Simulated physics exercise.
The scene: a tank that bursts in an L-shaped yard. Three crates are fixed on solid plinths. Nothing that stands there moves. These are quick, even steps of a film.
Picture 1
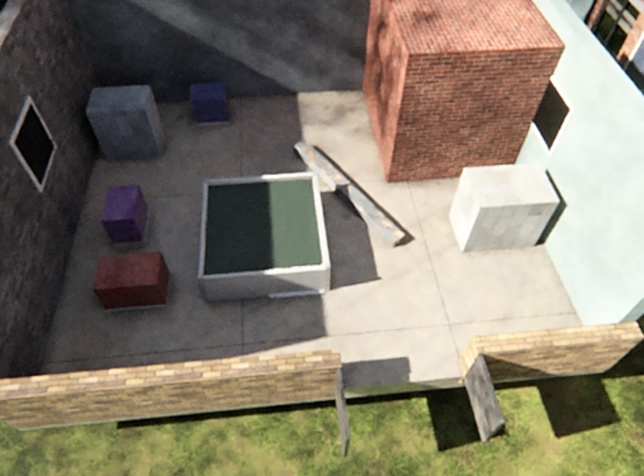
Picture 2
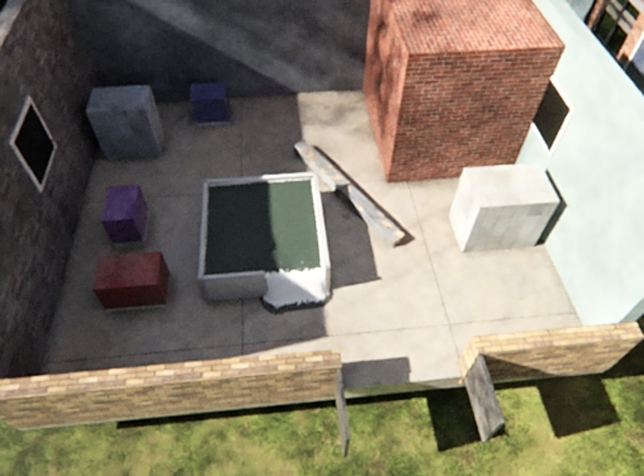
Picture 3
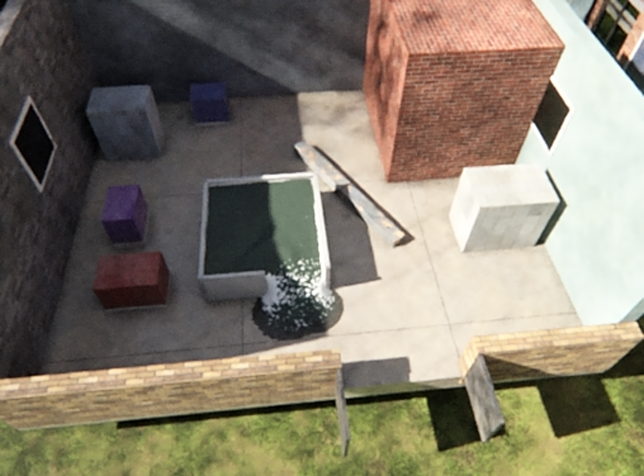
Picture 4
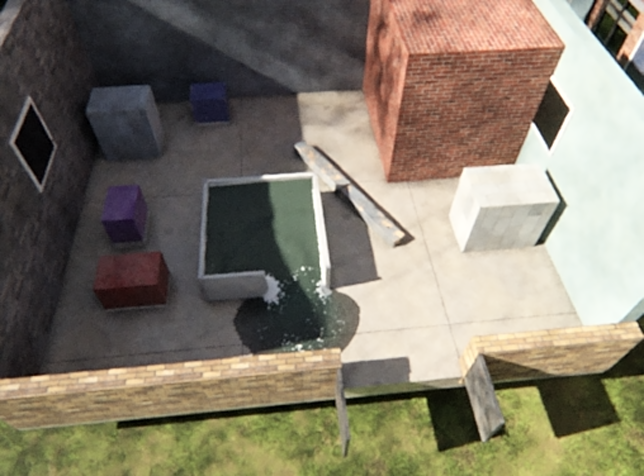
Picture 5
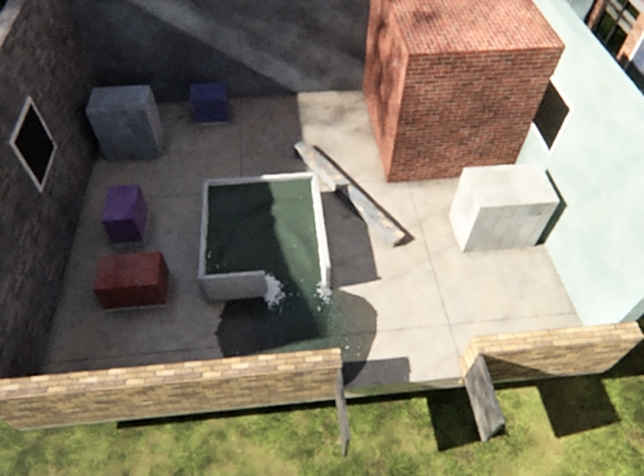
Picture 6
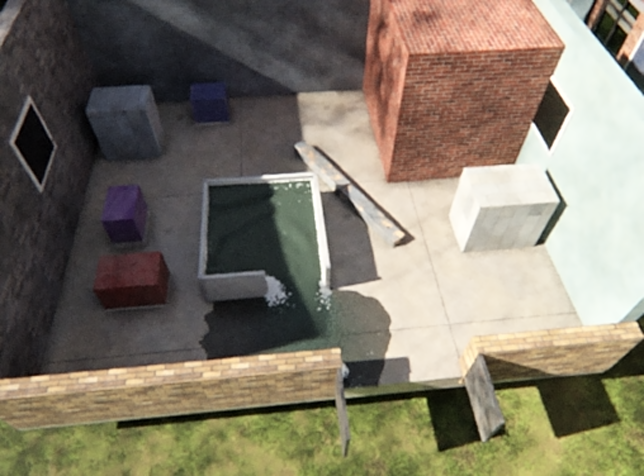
Dark green water bursting through the front wall of a pale square tank, foaming and spreading across a paved, walled yard.
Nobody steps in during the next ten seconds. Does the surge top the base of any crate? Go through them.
One by one: The red crate gets wet; the blue crate stays dry; the purple crate stays dry.
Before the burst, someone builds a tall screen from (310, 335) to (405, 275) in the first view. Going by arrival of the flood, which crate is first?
First comes the red one.
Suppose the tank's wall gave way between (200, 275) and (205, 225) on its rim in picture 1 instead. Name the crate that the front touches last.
That is the blue crate.
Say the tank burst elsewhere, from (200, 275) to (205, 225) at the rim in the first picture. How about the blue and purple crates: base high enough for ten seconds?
My reading: Blue is soaked, purple is topped.
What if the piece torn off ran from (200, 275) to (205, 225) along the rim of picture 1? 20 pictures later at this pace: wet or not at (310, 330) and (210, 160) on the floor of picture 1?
In turn: Wet, wet.
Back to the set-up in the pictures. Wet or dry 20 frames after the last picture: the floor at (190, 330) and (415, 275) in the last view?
As listed: Wet, no water.
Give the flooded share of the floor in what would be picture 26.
Near 30 in a hundred.
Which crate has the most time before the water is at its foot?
The blue one.
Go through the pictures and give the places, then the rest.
In the first frame, still water in the water tank at (263, 224).
In the second frame, water pours out at (296, 283) and has run to (267, 302).
In the third frame, the front is at (277, 333), out from the gap at (296, 284).
In the fourth frame, the front is at a hidden place, out from the gap at (296, 285).
In the fifth frame, water pours out at (296, 285) and has run to a hidden place.
In the sixth frame, water pours out at (296, 285) and has run to a hidden place.
A moment on, water covers 10 % of the floor; the red crate not reached, the blue crate not reached, the purple crate not reached.
Next, water covers 20 % of the floor; the red crate water round its plinth, the blue crate not reached, the purple crate not reached.
Then, water covers 30 % of the floor; the red crate water round its plinth, the blue crate not reached, the purple crate not reached.
Later, water covers 45 % of the floor; the red crate water round its plinth, the blue crate not reached, the purple crate water round its plinth.
In the end, water covers 70 % of the floor; the red crate was topped, the blue crate stayed above the water, the purple crate stayed above the water.
